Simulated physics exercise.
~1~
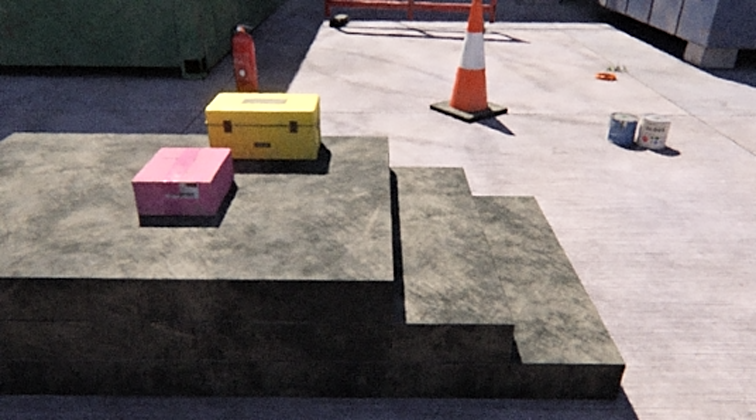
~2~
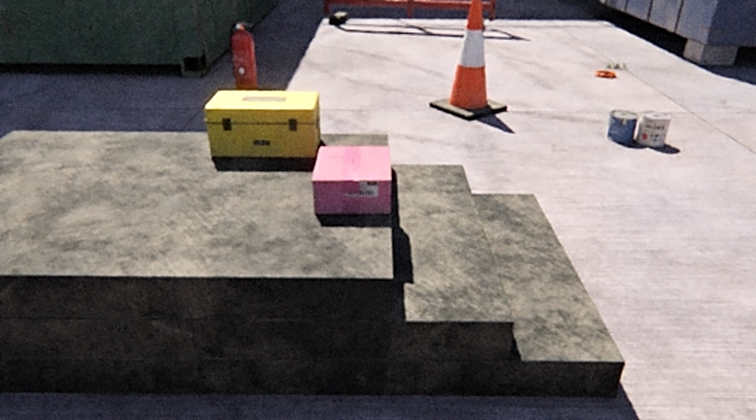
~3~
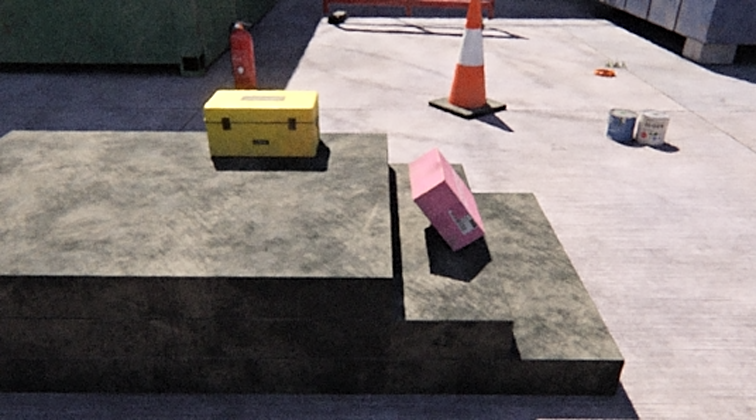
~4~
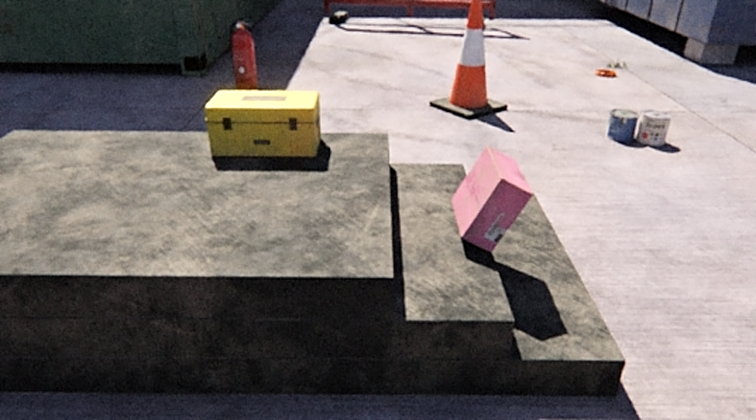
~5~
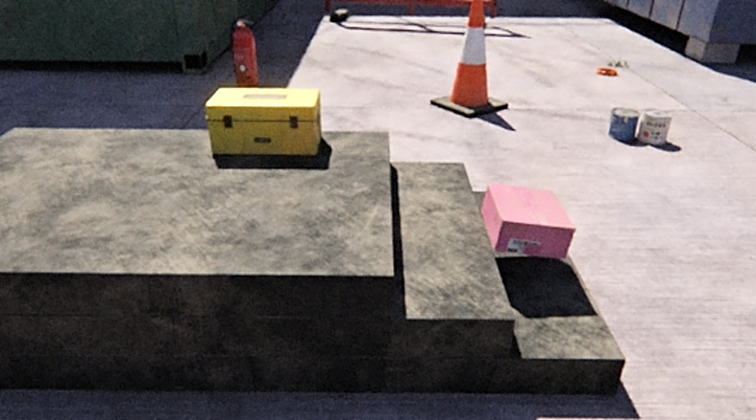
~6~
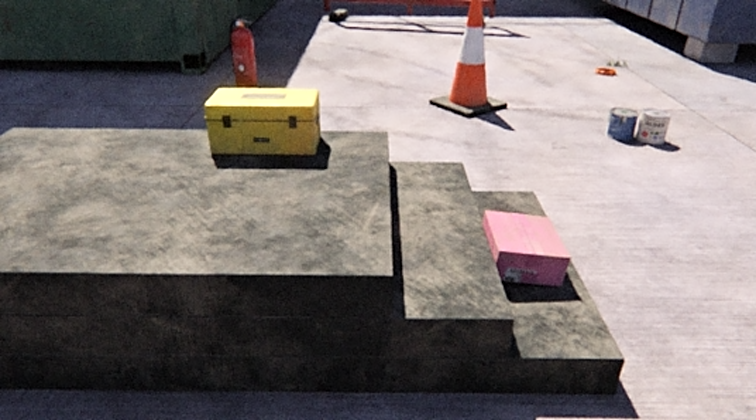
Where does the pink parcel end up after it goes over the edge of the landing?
It comes to rest partway down the steps, on the lowest tread above the ground, without reaching the ground itself.
